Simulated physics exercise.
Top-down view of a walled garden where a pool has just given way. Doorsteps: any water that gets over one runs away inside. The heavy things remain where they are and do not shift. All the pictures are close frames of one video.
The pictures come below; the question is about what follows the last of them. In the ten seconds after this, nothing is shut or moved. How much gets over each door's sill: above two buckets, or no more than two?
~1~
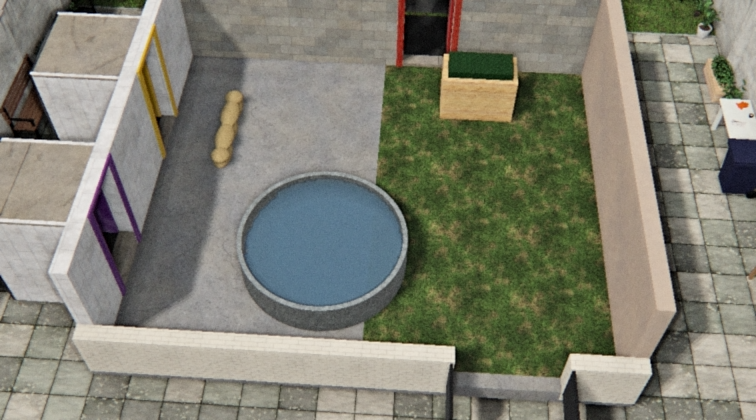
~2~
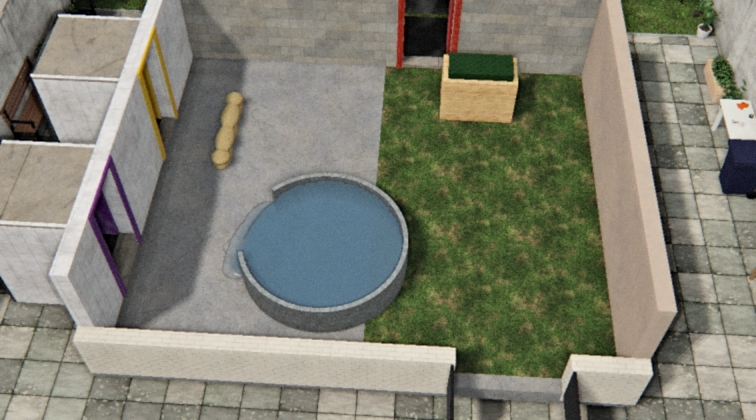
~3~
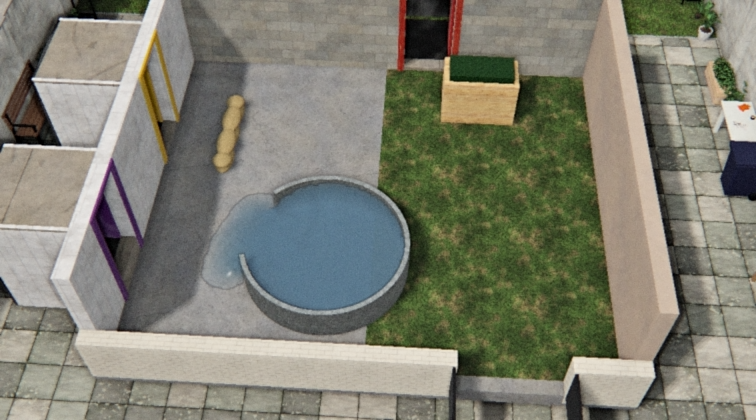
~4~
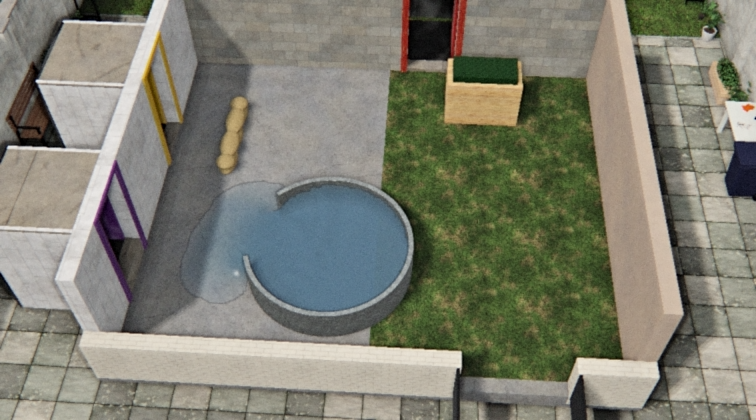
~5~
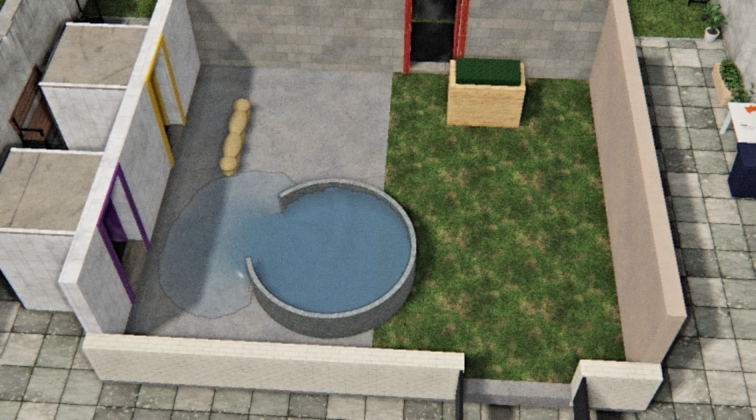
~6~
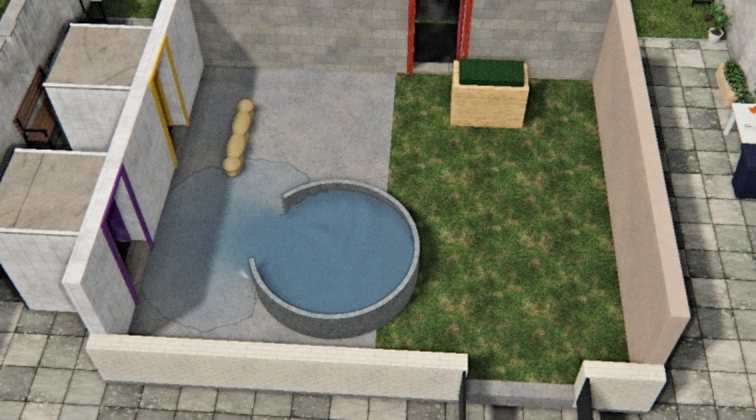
The red door gets no more than two; the yellow door gets above two buckets; the purple door gets no more than two.
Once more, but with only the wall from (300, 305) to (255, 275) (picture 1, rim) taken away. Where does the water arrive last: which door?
Last in line is the red-painted one.
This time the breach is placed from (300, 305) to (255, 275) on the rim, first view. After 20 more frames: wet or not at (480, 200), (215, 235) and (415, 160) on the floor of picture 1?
Point by point: Unwetted; soaked; unwetted.
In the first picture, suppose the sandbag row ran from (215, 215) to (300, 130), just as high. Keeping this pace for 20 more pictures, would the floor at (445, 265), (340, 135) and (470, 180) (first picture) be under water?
Point by point: No flooding; inundated; no flooding.
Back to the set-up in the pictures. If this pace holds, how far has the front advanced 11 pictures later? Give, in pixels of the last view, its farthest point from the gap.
I'd say at around (204, 70).
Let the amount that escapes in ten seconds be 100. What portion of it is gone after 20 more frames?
Something close to 35 percent by that point.
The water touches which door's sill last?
Last comes the red one.
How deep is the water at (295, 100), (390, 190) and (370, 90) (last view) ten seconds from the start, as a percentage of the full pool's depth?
Respectively near 8, 10 and 6 per cent.
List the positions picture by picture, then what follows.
The first picture shows still water in the round pool at (323, 240).
In the second picture, water pours out at (252, 234) and has run to a hidden place.
In the third picture, the front is at (209, 278), out from the gap at (254, 238).
In the fourth picture, the front is at (186, 278), out from the gap at (258, 240).
In the fifth picture, the front is at (220, 182), out from the gap at (260, 242).
In the sixth picture, water pours out at (264, 242) and has run to (201, 173).
A moment on, water covers 15 % of the floor; the red door not reached, the yellow door under two buckets in, the purple door wet at the sill, nothing in.
Next, water covers 25 % of the floor; the red door not reached, the yellow door over two buckets in, the purple door wet at the sill, nothing in.
Then, water covers 30 % of the floor; the red door not reached, the yellow door over two buckets in, the purple door wet at the sill, nothing in.
Later, water covers 55 % of the floor; the red door wet at the sill, nothing in, the yellow door far over two buckets in, the purple door wet at the sill, nothing in.
In the end, water covers 90 % of the floor; the red door wet at the sill, nothing in, the yellow door far over two buckets in, the purple door wet at the sill, nothing in.
